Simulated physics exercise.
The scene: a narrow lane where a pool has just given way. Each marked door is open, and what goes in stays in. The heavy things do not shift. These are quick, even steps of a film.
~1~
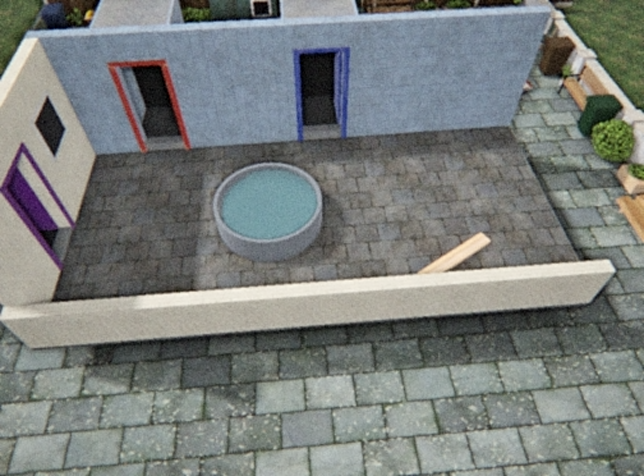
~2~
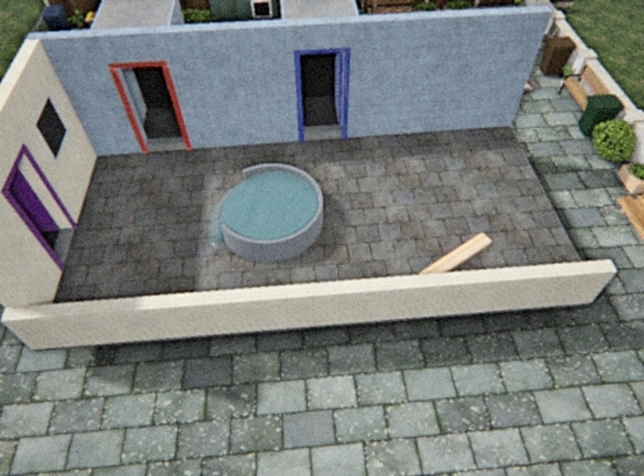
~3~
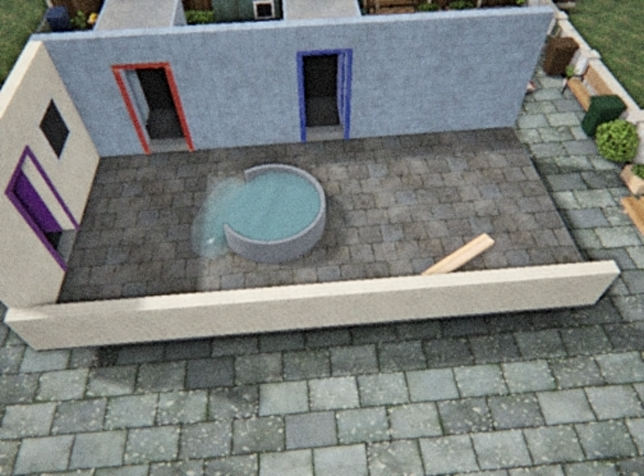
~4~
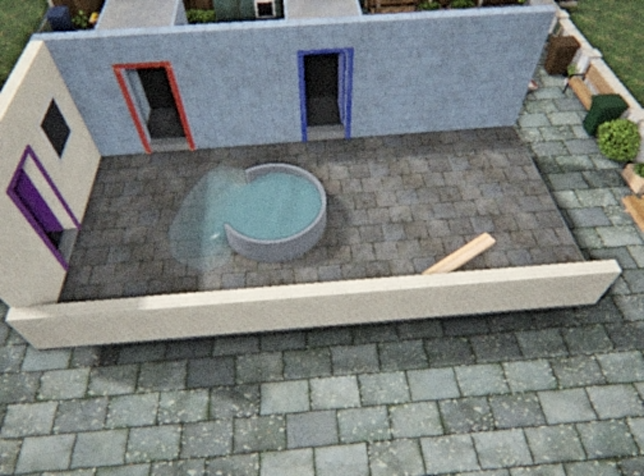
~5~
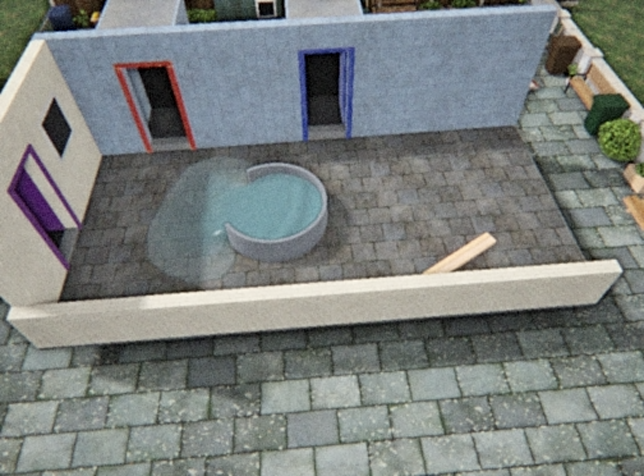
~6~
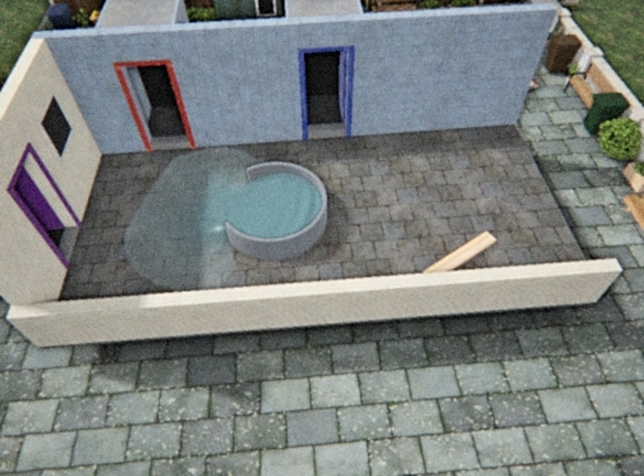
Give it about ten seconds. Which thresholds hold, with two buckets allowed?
In the end: The purple door takes more than that; the blue door stays under that; the red door stays under that.
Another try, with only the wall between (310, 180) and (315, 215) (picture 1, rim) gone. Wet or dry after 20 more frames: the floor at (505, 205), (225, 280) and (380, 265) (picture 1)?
As listed: Under water, dry, under water.
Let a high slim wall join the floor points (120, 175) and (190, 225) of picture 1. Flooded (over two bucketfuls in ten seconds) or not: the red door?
My reading: Red is over.
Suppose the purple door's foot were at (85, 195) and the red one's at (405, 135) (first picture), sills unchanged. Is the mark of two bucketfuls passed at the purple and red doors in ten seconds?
In short: Purple floods, red is under.
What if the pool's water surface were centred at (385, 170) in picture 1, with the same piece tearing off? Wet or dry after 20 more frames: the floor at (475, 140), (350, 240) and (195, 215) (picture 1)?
One after the other: Dry, clear, under water.
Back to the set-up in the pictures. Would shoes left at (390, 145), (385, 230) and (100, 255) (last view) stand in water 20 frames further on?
In turn: Not flooded, clear, under water.
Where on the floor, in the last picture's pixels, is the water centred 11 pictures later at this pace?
Near (188, 212).
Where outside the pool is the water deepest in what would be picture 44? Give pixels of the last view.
Near (50, 327).
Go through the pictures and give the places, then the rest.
In the first frame, the pool at (268, 203) is whole and still.
In the second frame, water pours out at (224, 209) and has run to a hidden place.
In the third frame, water pours out at (227, 211) and has run to (231, 179).
In the fourth frame, the front is at (219, 170), out from the gap at (228, 211).
In the fifth frame, the front is at (196, 166), out from the gap at (229, 210).
In the sixth frame, water pours out at (228, 209) and has run to (178, 160).
A moment on, water covers 30 % of the floor; the purple door wet at the sill, nothing in, the blue door not reached, the red door wet at the sill, nothing in.
Next, water covers 30 % of the floor; the purple door over two buckets in, the blue door not reached, the red door wet at the sill, nothing in.
Then, water covers 30 % of the floor; the purple door over two buckets in, the blue door not reached, the red door wet at the sill, nothing in.
Later, water covers 45 % of the floor; the purple door far over two buckets in, the blue door wet at the sill, nothing in, the red door wet at the sill, nothing in.
In the end, water covers 75 % of the floor; the purple door far over two buckets in, the blue door wet at the sill, nothing in, the red door wet at the sill, nothing in.
